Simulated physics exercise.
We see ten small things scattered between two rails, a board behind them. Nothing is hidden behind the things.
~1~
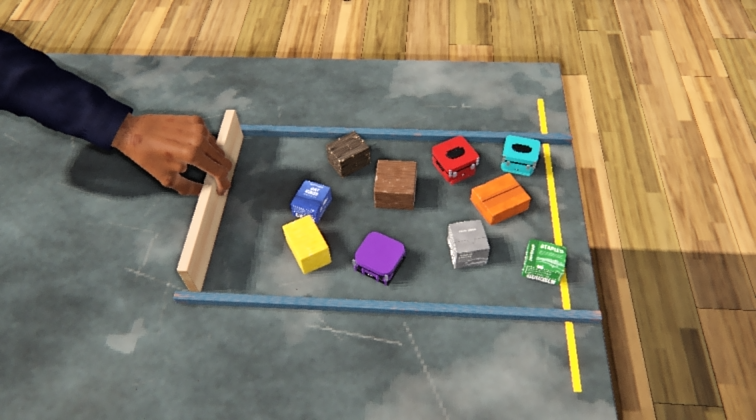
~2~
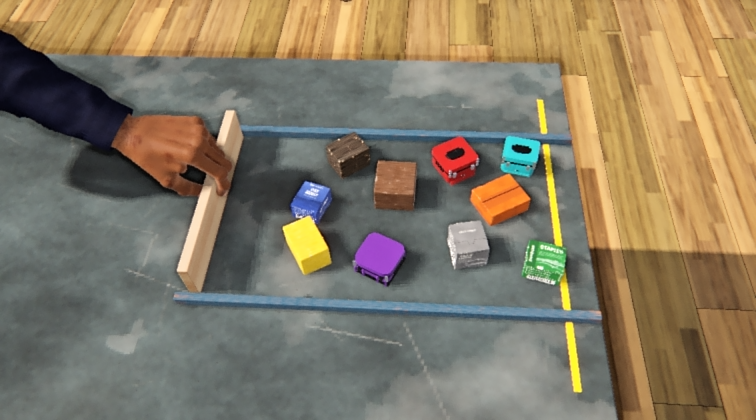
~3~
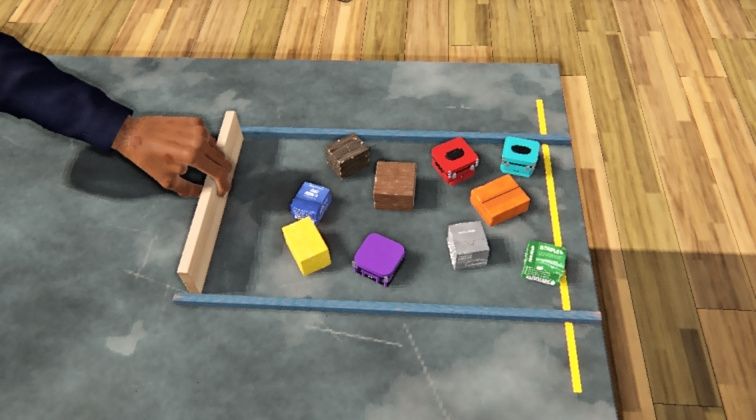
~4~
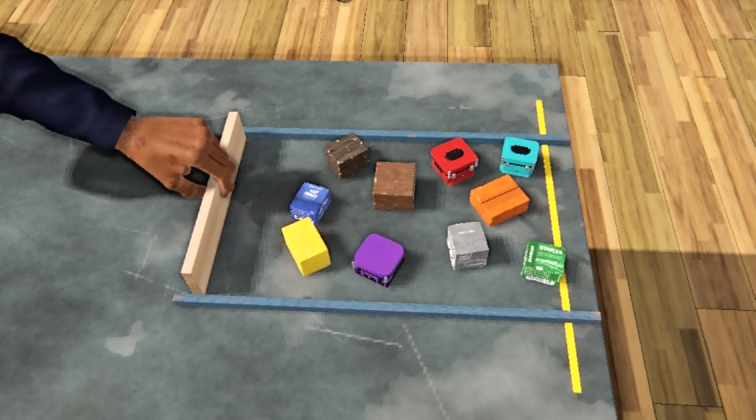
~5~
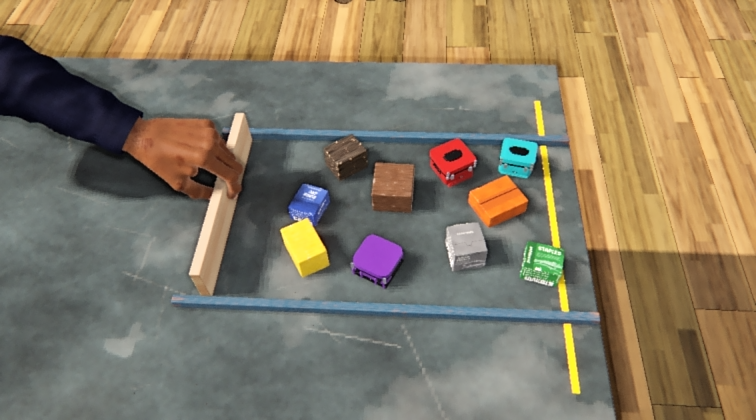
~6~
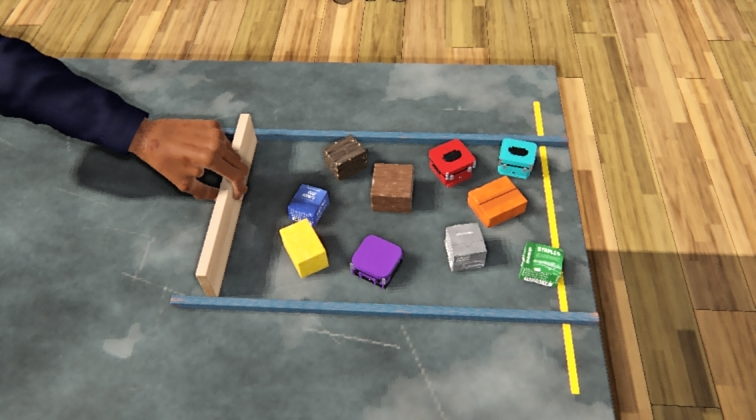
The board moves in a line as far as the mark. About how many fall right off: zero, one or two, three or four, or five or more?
The number that fall off is five or more.
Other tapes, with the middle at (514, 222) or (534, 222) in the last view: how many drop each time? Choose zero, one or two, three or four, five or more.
One after another: 3 or 4; 5 or more.
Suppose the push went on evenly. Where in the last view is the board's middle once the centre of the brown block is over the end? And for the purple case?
At (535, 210) for the brown block; at (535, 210) for the purple case.
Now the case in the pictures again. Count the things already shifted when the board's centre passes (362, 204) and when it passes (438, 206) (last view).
5 and 10.
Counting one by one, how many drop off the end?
Exactly 7.
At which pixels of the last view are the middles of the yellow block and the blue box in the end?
First (577, 263), then (569, 220).
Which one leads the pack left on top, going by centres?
The black block ends nearest.
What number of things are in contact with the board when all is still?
That makes 3.
Soon after, none off yet; green box at rest near (542, 264); turquoise case at rest near (516, 159); orange box at rest near (497, 202).
After that, none off yet; green box displaced about its own width near (579, 265); turquoise case displaced about its own width near (540, 162); orange box displaced about its own width near (547, 200).
In the end, the number that fall off is five or more; gone, purple case, brown block, red case, grey box, orange box, turquoise case and green box.
